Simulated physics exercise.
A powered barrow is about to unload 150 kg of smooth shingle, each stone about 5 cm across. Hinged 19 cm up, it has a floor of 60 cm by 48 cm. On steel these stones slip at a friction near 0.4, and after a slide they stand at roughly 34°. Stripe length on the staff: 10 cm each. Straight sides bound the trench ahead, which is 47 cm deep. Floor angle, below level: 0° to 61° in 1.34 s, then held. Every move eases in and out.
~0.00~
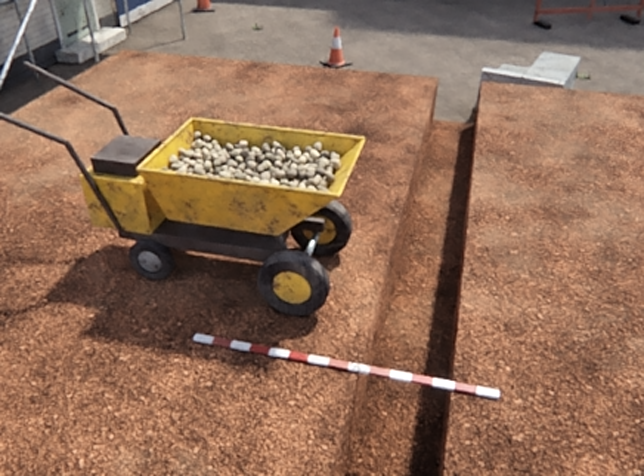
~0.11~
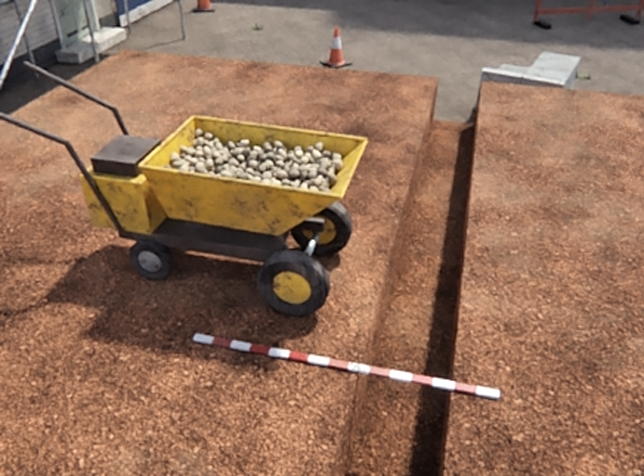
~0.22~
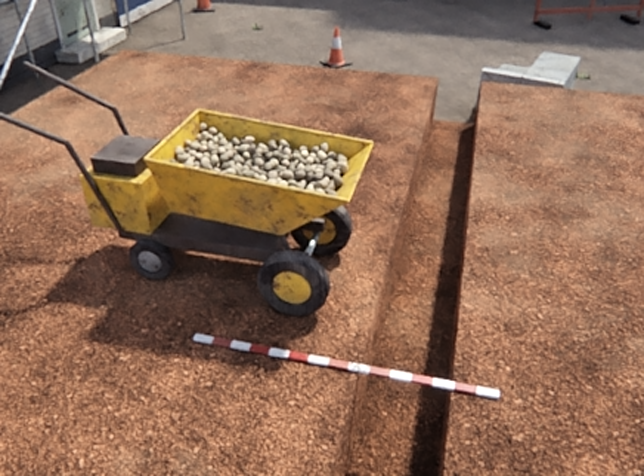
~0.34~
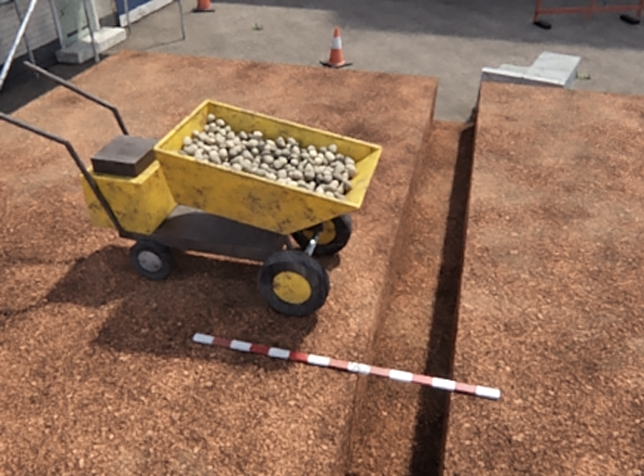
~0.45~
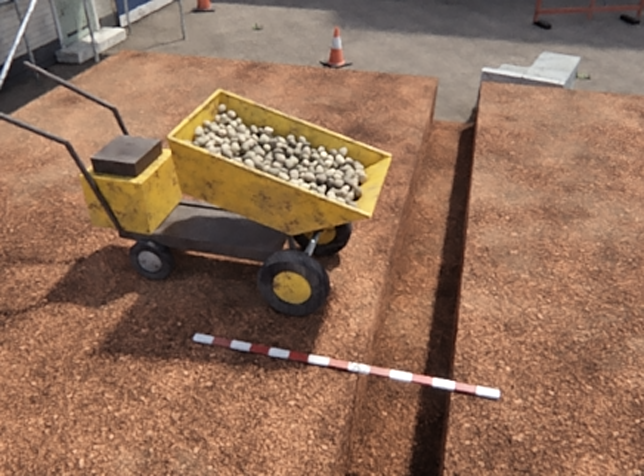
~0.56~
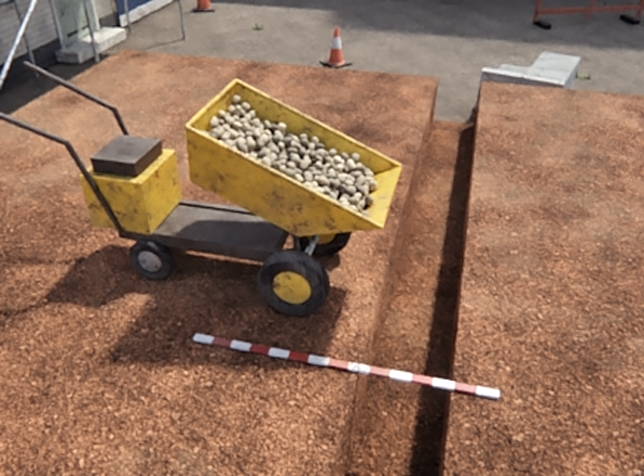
At first, a yellow powered barrow loaded with smooth pale stones stands level on reddish ground beside a narrow trench, a red-and-white staff lying in front. Then its tray begins tilting, the rear end rising and the lip dipping rightward, and it steepens steadily while the wheels stay put.
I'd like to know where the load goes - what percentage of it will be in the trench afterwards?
I would put it at about 52 per cent.
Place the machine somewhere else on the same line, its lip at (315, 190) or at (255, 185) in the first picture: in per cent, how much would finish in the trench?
Near 80 and near 90 percent.
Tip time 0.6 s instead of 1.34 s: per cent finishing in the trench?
About 35%.
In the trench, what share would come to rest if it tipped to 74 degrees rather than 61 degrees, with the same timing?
It would be close to 60 percent.
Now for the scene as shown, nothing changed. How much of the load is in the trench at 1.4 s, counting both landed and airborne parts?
Some 25 per cent.
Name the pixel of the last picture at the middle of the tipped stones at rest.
Roughly at (448, 347).
After 1.0 s the floor is at 52°; 100 % in the tray; the foremost stones are at (416, 245).
After 1.4 s the floor is at 61°; 61 % in the tray, 23 % in the trench, 16 % past the trench; the foremost stones are at (503, 312).
After 1.8 s the floor is at 61°; 22 % in the tray, 33 % in the trench, 45 % past the trench; the foremost stones are at (600, 316).
After 3.7 s the floor is at 61°; 0 % in the tray, 52 % in the trench, 48 % past the trench; the foremost stones are past the picture's edge.
